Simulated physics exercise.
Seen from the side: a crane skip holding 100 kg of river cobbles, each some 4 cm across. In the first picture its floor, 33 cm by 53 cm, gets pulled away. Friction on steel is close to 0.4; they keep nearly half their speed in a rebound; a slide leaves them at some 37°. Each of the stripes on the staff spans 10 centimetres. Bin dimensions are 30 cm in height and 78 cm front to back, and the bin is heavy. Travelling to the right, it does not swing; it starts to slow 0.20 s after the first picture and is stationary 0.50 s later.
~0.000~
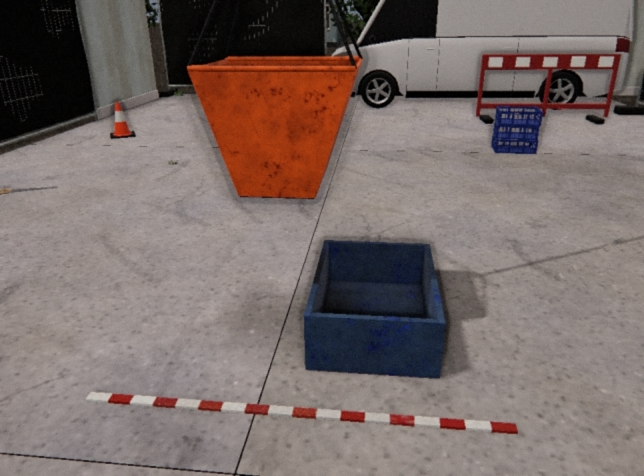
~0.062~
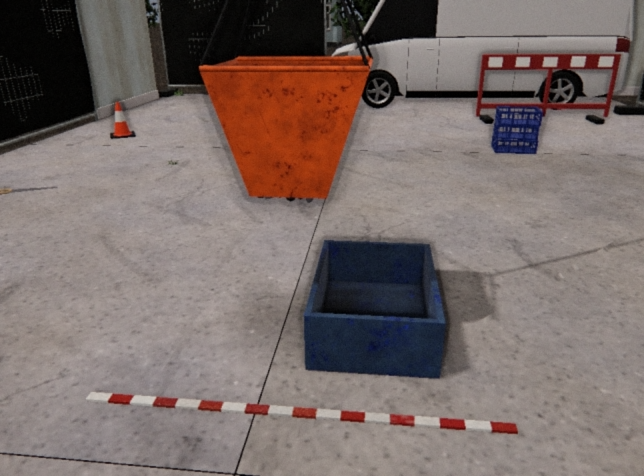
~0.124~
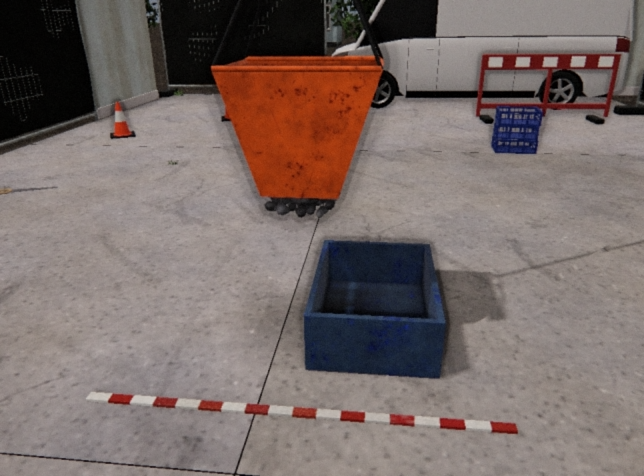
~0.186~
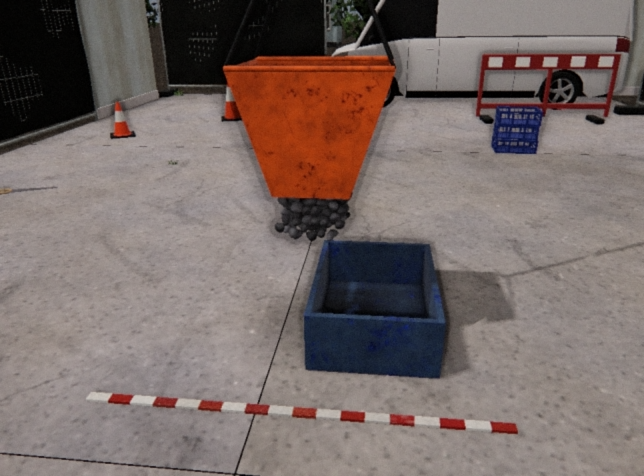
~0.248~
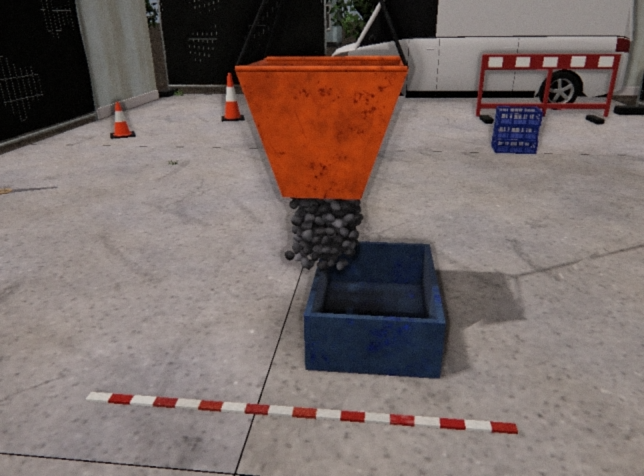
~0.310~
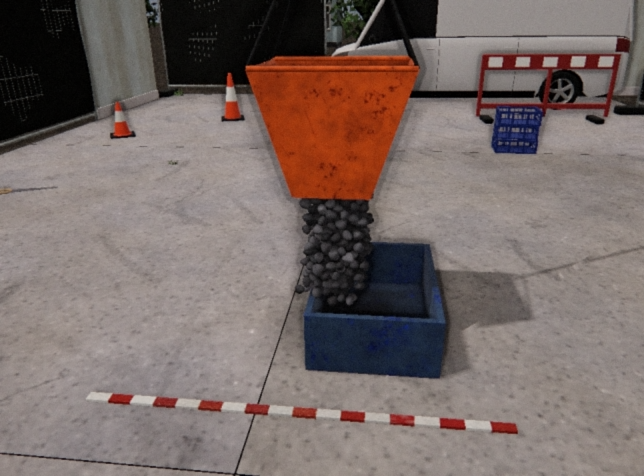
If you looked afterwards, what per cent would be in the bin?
I would expect about 97 per cent there.
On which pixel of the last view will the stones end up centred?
Their centre ends up around (374, 306).
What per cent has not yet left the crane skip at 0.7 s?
It holds some 0 per cent.
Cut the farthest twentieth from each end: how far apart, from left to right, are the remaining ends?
Roughly 50 cm.
After 0.7 s, 0 % in the crane skip, 2 % falling or lying left of the bin, 97 % falling or lying in the bin; the stones farthest right are at (426, 318).
After 1.1 s, 0 % in the crane skip, 2 % falling or lying left of the bin, 97 % falling or lying in the bin; the stones farthest right are at (426, 317).
After 1.7 s, 0 % in the crane skip, 2 % falling or lying left of the bin, 97 % falling or lying in the bin; the stones farthest right are at (427, 324).
After 2.6 s, 0 % in the crane skip, 2 % falling or lying left of the bin, 97 % falling or lying in the bin; the stones farthest right are at (427, 324).
After 4.5 s, 0 % in the crane skip, 2 % left of the bin, 97 % in the bin; the stones farthest right are at (427, 324).
